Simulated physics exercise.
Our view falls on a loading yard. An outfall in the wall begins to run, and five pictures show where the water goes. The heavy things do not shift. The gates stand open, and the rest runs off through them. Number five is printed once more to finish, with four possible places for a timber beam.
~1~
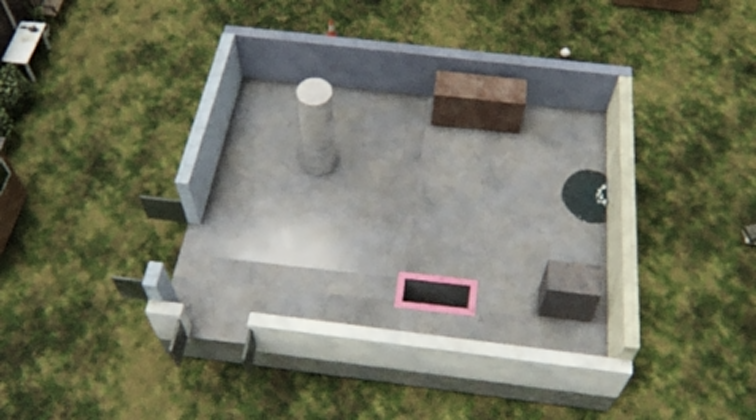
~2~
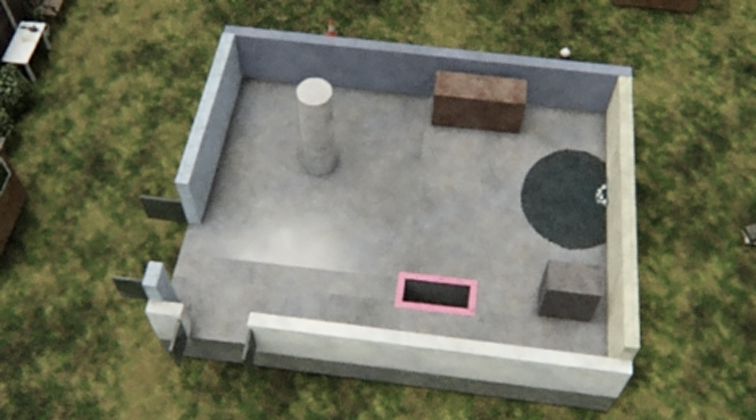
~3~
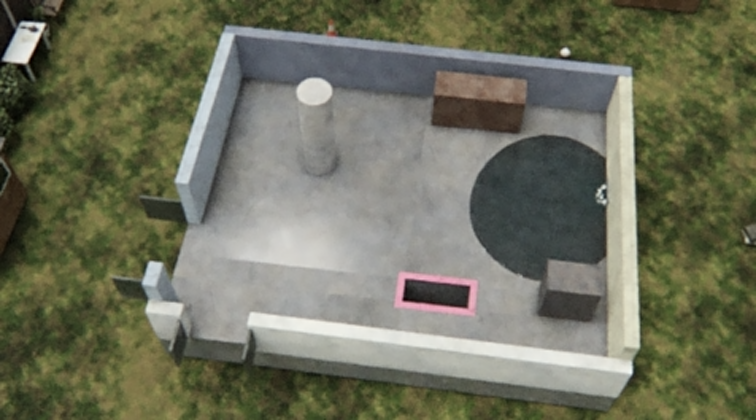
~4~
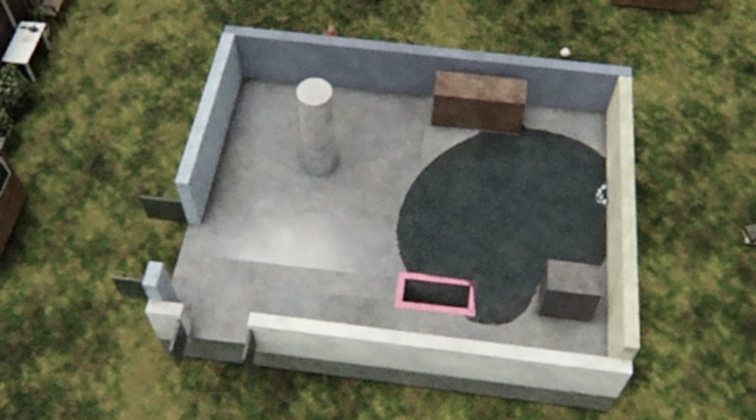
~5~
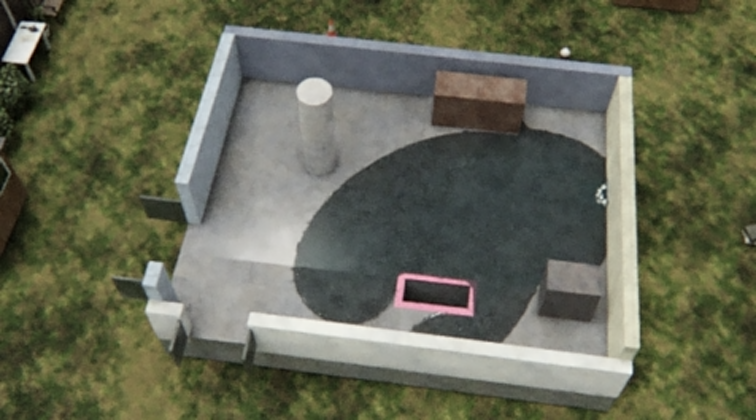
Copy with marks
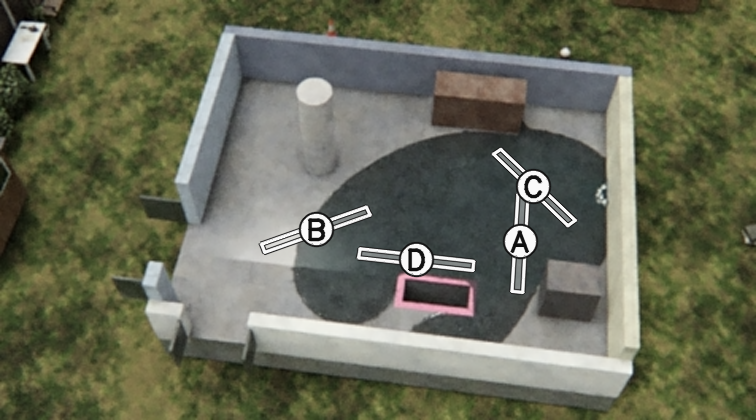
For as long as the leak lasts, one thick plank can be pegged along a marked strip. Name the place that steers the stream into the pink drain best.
I would pick spot B.
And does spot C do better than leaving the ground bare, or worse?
It is worse.
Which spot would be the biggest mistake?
It is A.
On the marked copy, A from (517, 291) to (522, 194); B from (263, 248) to (368, 211); C from (497, 151) to (571, 223); D from (359, 253) to (473, 265).
With A, about 9 % of the stream goes into the pink drain, about 90 % out by the gates.
With B, about 35 % of the stream goes into the pink drain, about 64 % out by the gates.
With C, about 25 % of the stream goes into the pink drain, about 74 % out by the gates.
With D, about 21 % of the stream goes into the pink drain, about 78 % out by the gates.
